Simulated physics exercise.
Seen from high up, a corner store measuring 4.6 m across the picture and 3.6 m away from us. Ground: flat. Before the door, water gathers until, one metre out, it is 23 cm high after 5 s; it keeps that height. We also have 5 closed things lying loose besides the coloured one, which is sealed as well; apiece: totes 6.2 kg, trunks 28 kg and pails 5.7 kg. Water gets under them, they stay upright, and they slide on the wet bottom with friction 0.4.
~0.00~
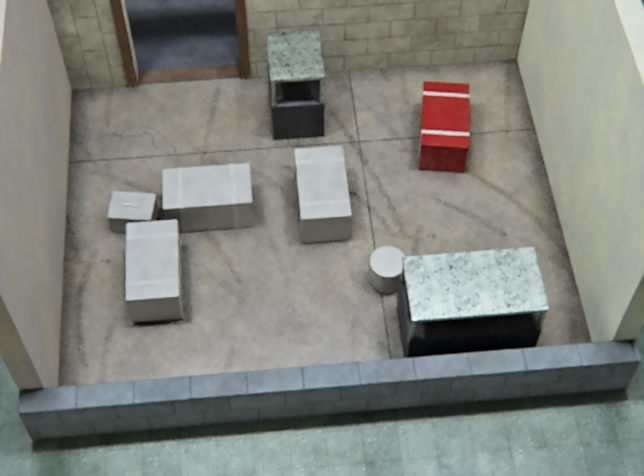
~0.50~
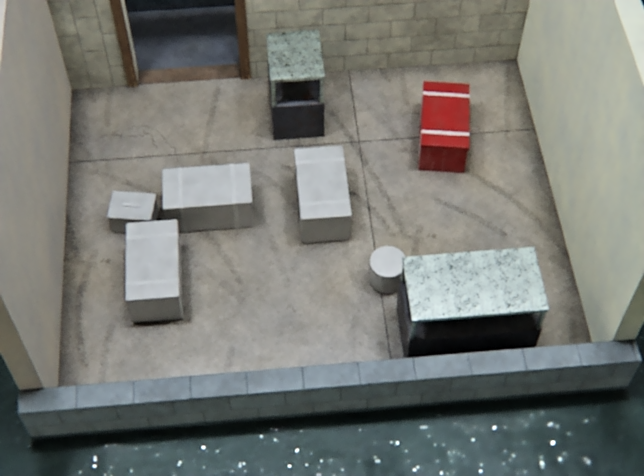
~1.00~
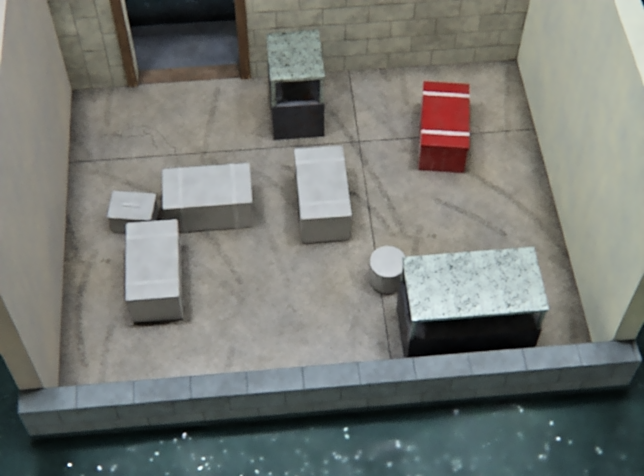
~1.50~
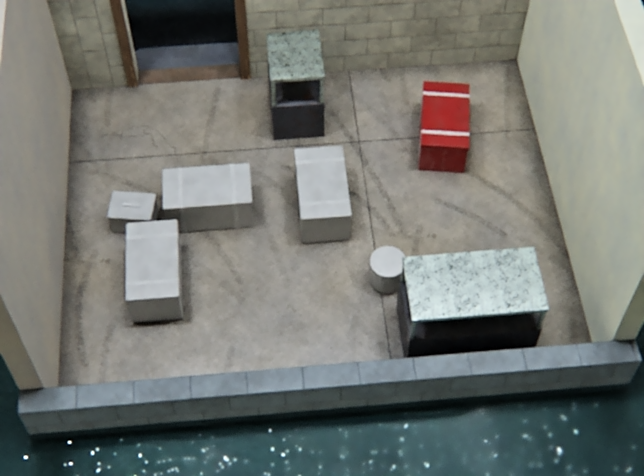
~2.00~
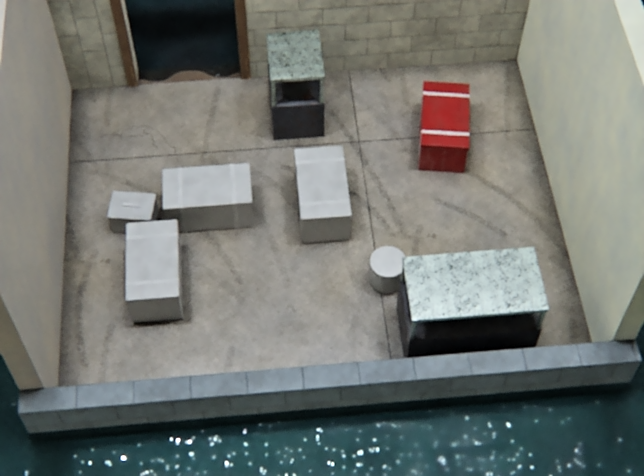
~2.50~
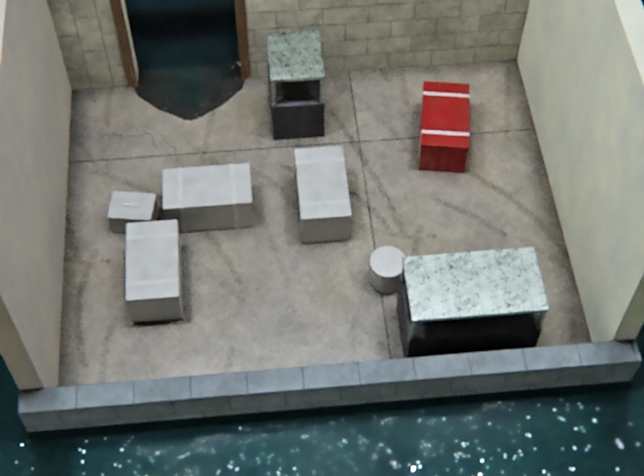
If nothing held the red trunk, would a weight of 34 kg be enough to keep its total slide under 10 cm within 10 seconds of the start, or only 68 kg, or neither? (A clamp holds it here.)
Result: Light ballast works.
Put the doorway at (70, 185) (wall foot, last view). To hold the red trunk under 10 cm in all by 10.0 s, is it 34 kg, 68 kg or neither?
Result: The heavier mass is required.
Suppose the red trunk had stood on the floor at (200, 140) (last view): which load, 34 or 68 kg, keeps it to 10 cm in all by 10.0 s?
Here only the heavier suffices.
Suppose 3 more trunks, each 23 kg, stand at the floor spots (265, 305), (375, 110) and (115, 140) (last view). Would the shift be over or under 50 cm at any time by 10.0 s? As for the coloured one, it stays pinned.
Note, in sequence: Exceeded, not exceeded, not exceeded.
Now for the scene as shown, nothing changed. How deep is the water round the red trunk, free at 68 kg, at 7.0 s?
Around 1 cm.
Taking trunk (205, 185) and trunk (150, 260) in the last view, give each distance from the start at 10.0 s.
Net displacement, in order: 200 cm; 80 cm.
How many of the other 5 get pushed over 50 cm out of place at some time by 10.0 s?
All told, that gives 4.
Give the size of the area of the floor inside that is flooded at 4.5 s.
I'd put it close to 3.5 m2.
After 3.5 s the red trunk would be 0 cm from its start with 34 kg and 0 cm from its start with 68 kg; 0 cm of water round it then.
After 4.5 s the red trunk would be 0 cm from its start with 34 kg and 0 cm from its start with 68 kg; 0 cm of water round it then.
After 7.0 s the red trunk would be 0 cm from its start with 34 kg and 0 cm from its start with 68 kg; 1 cm of water round it then.
After 10.0 s the red trunk would be 0 cm from its start with 34 kg and 0 cm from its start with 68 kg; 2 cm of water round it then.
